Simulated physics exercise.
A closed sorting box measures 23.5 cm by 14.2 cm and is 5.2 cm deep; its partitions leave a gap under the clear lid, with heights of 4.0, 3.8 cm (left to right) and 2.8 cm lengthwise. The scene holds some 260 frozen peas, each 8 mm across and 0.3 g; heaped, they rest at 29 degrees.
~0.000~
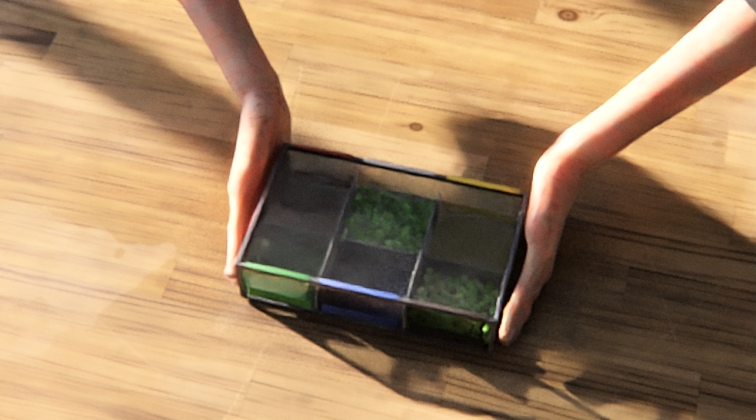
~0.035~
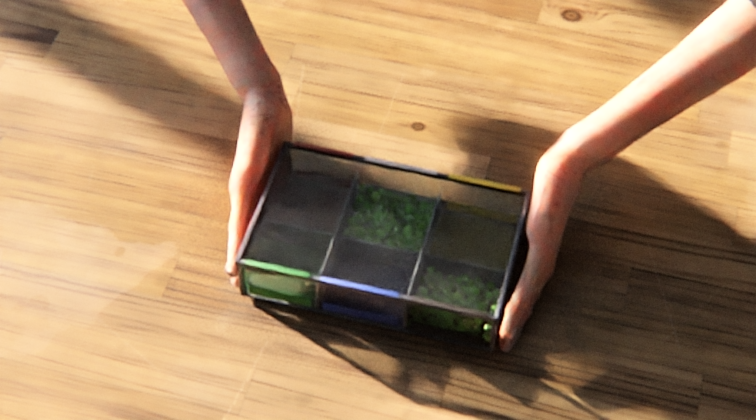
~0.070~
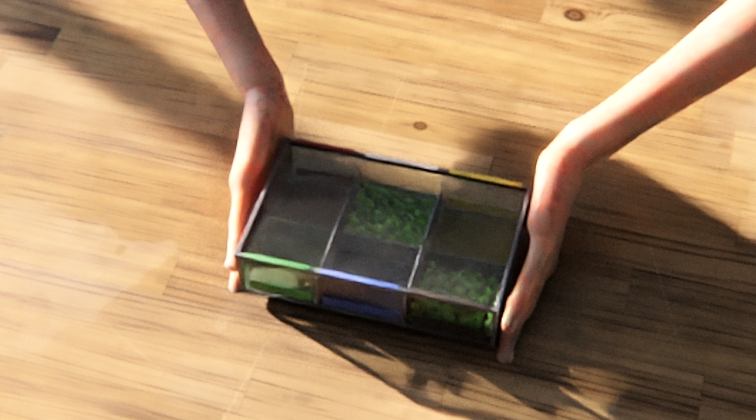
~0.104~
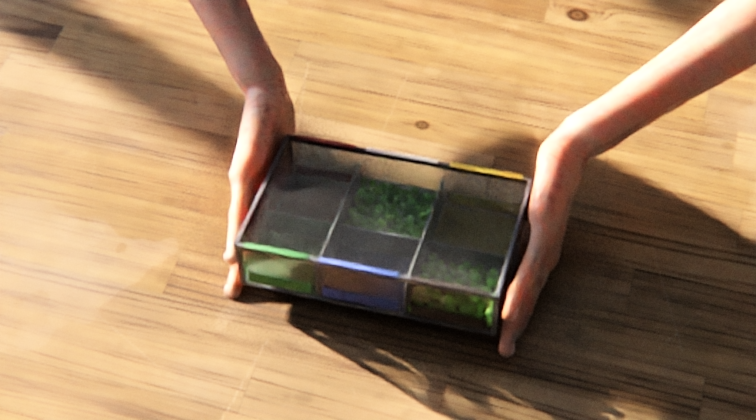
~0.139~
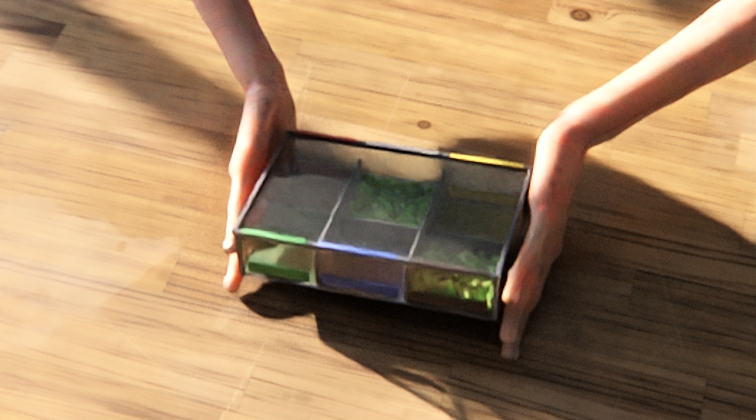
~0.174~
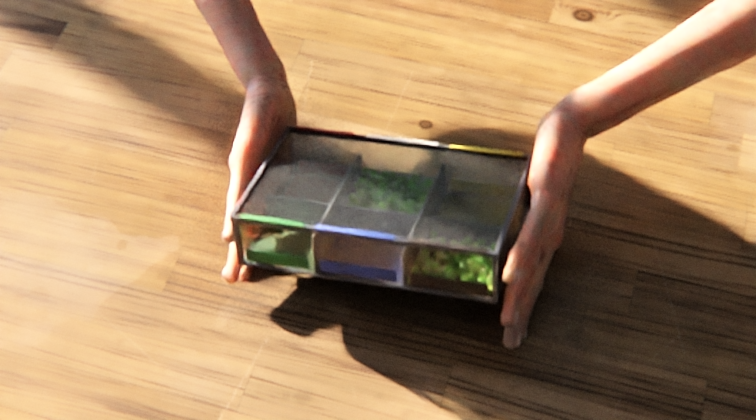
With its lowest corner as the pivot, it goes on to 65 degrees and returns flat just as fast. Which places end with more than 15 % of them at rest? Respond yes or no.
Red: No; blue: No; green: No; yellow: No; white: Yes; black: Yes.
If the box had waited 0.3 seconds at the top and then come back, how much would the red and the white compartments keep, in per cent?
Result - red: 0 %, white: 65 %.
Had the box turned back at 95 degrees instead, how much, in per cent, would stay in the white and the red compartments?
White 75 %, red 5 %.
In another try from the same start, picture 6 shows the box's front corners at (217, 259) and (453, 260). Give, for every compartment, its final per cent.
Red 5, blue 10, green 5, yellow 0, white 55, black 25.
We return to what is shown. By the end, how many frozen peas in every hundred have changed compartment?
My estimate is some 10 per cent.
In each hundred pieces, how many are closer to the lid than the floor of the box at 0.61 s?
Something like 20 percent of the pieces.
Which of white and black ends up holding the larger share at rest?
The white compartment.
After 0.61 s, tilt 64 degrees; white 65 %, black 35 %.
Then, at 0.91 s, tilt 26 degrees; yellow 5 %, white 65 %, black 30 %.
After 1.30 s, tilt 0 degrees; yellow 5 %, white 65 %, black 30 %.
In the end, at 1.6 s, red 0 %, blue 0 %, green 0 %, yellow 5 %, white 65 %, black 30 %.
